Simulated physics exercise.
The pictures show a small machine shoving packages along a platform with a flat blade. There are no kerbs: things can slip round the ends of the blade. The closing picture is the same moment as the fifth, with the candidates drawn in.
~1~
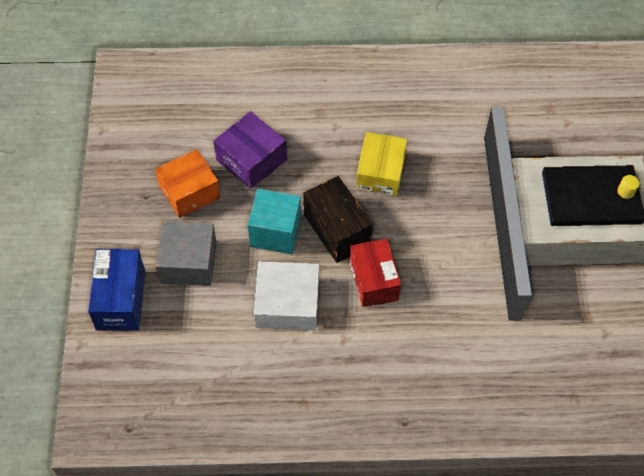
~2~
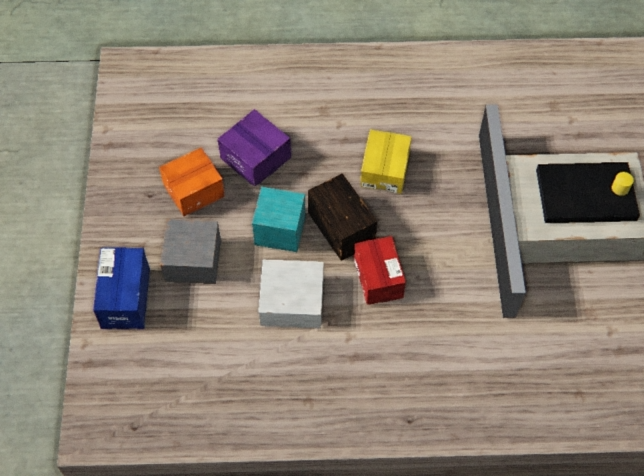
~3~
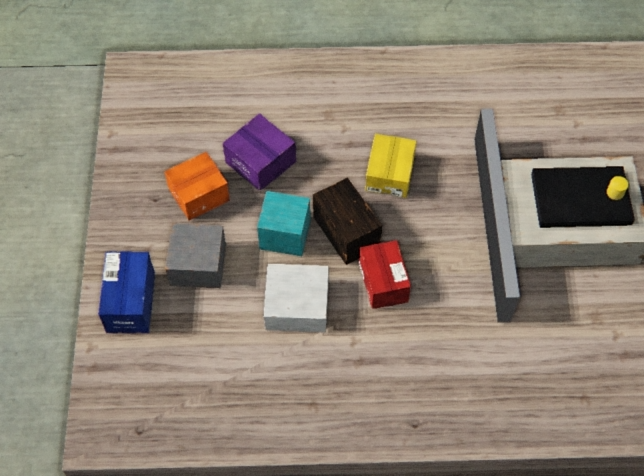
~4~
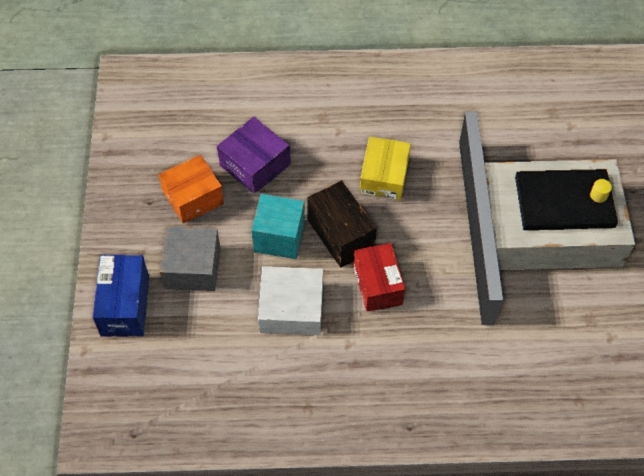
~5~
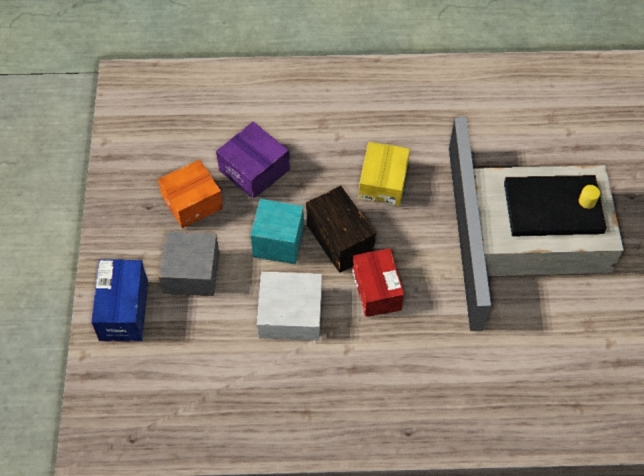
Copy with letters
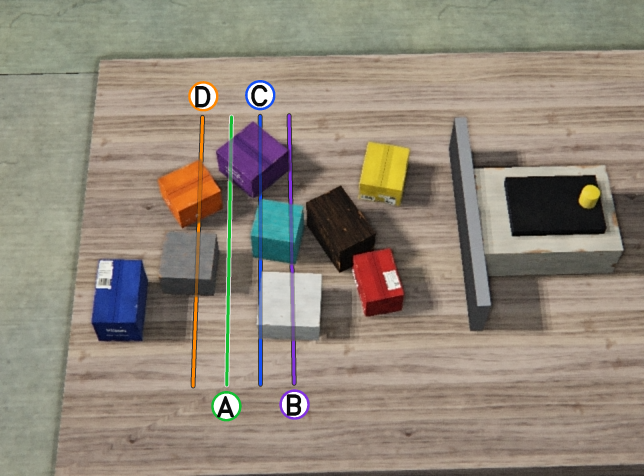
A small machine with a flat grey blade crept left across a wooden platform toward a scattered group of colourful boxes, which stayed where they were as the view shifted slightly.
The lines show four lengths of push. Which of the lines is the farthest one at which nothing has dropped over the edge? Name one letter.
Nothing falls up to A.
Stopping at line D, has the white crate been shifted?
Yes.
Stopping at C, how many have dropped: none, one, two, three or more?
By then, none.
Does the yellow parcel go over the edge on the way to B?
No.
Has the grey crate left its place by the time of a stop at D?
Yes.
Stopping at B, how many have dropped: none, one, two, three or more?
The count is none.
On the marked copy, A at (229, 241); B at (291, 239); C at (260, 240); D at (198, 241).
With A. Early on, robot (460, 207); yellow parcel (351, 176); red parcel (360, 284).
Further on, robot (374, 208); grey crate (175, 262); orange box (183, 197).
At the end, robot (308, 210); blue parcel (84, 309); grey crate (110, 261); nothing has fallen.
As for the rest, B is safe but short; C is safe but short; D drops the grey crate and blue parcel.
